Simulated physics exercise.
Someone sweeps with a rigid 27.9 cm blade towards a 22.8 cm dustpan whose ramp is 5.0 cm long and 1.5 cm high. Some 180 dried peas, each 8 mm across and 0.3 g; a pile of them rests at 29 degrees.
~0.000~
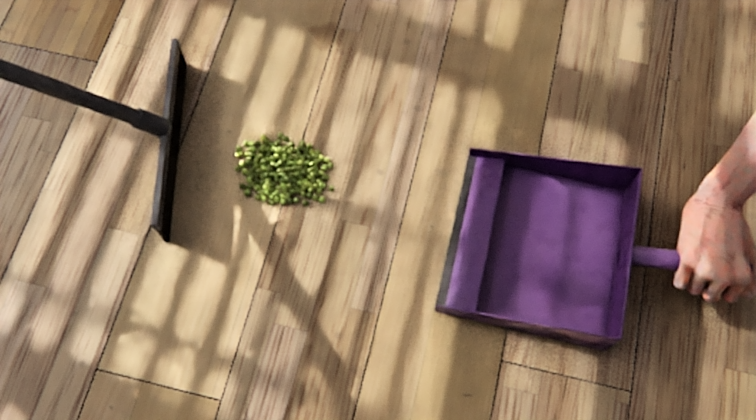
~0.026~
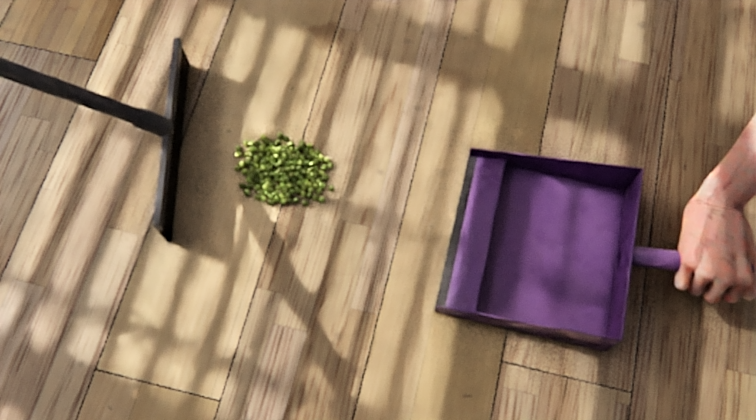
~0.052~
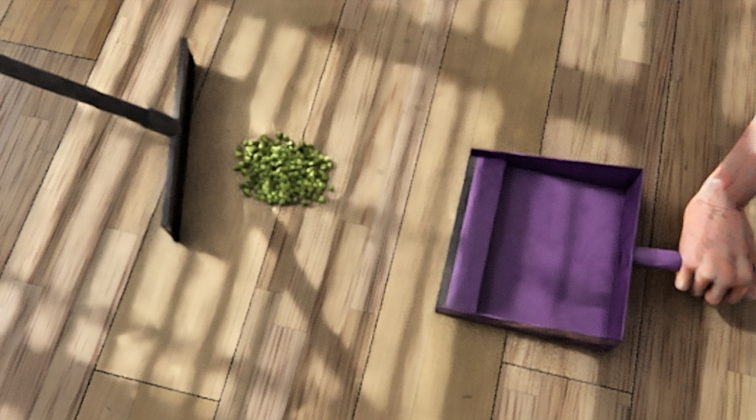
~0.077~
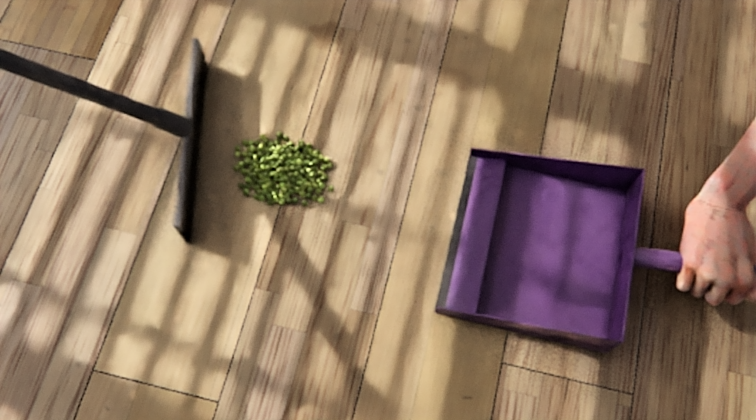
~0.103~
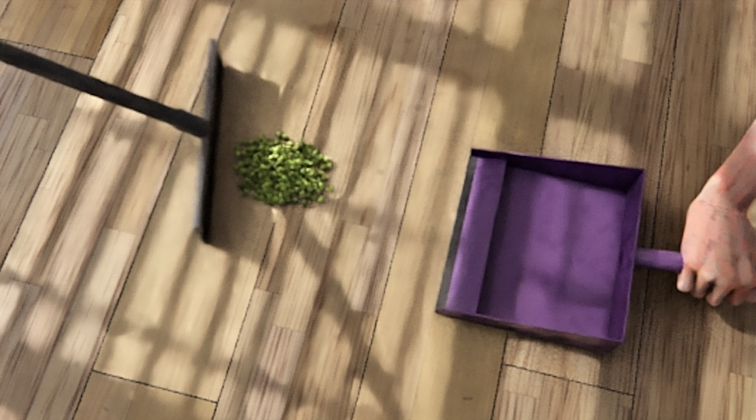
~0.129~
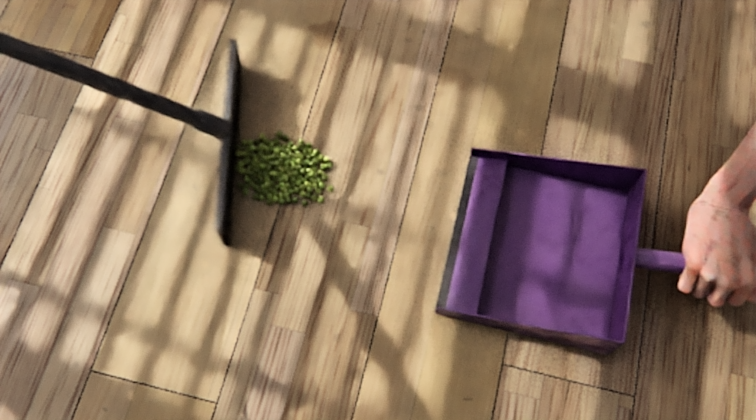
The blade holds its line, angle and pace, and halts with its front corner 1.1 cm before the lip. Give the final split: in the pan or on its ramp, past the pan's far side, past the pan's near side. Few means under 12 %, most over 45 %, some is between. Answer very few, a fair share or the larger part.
Pan: A fair share, far side: A fair share, near side: Very few.
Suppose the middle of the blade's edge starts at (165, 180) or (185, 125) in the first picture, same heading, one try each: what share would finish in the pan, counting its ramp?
About 25 and 25 per cent.
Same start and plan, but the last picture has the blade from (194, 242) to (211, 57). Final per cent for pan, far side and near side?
Pan 10, far 25, near 0.
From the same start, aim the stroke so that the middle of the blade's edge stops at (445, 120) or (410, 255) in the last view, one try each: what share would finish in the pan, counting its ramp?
Some 15 and 20 per cent.
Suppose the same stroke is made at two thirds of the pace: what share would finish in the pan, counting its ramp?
It would be near 15 per cent.
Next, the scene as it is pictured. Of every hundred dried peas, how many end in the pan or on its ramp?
Some 20 per cent.
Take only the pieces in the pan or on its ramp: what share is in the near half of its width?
About 20 per cent.
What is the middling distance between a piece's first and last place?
Some 28 cm.
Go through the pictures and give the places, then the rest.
In the first picture, blade from (157, 226) to (176, 45), moved 0.0 cm, 0 of the pieces shifted so far; middle of the pieces at (283, 169); pan at (548, 252).
In the second picture, blade from (159, 226) to (178, 45), moved 0.4 cm, 0 of the pieces shifted so far; middle of the pieces at (283, 169).
In the third picture, blade from (167, 226) to (186, 45), moved 1.4 cm, 0 of the pieces shifted so far; middle of the pieces at (283, 169).
In the fourth picture, blade from (179, 227) to (197, 45), moved 3.2 cm, 0 of the pieces shifted so far; middle of the pieces at (282, 169).
In the fifth picture, blade from (198, 228) to (215, 46), moved 5.7 cm, 0 of the pieces shifted so far; middle of the pieces at (282, 169).
In the sixth picture, blade from (220, 230) to (234, 46), moved 8.4 cm, 1 of the pieces shifted so far; middle of the pieces at (282, 168); pan at (550, 254). Its pace works out near 1.07 m/s, heading 10 degrees away from the viewer's side.
After 0.27 s, middle of the blade 17 cm from the lip; 0 % over the lip, far side 15 %, near side 0 %.
After 0.36 s, middle of the blade 8 cm from the lip; 0 % over the lip, far side 30 %, near side 0 %.
After 0.59 s, middle of the blade 5 cm from the lip; 30 % over the lip, far side 35 %, near side 0 %.
At rest (1.8 s), pan 20 %, far side 35 %, near side 0 %, in front of the lip or behind the blade 40 %.
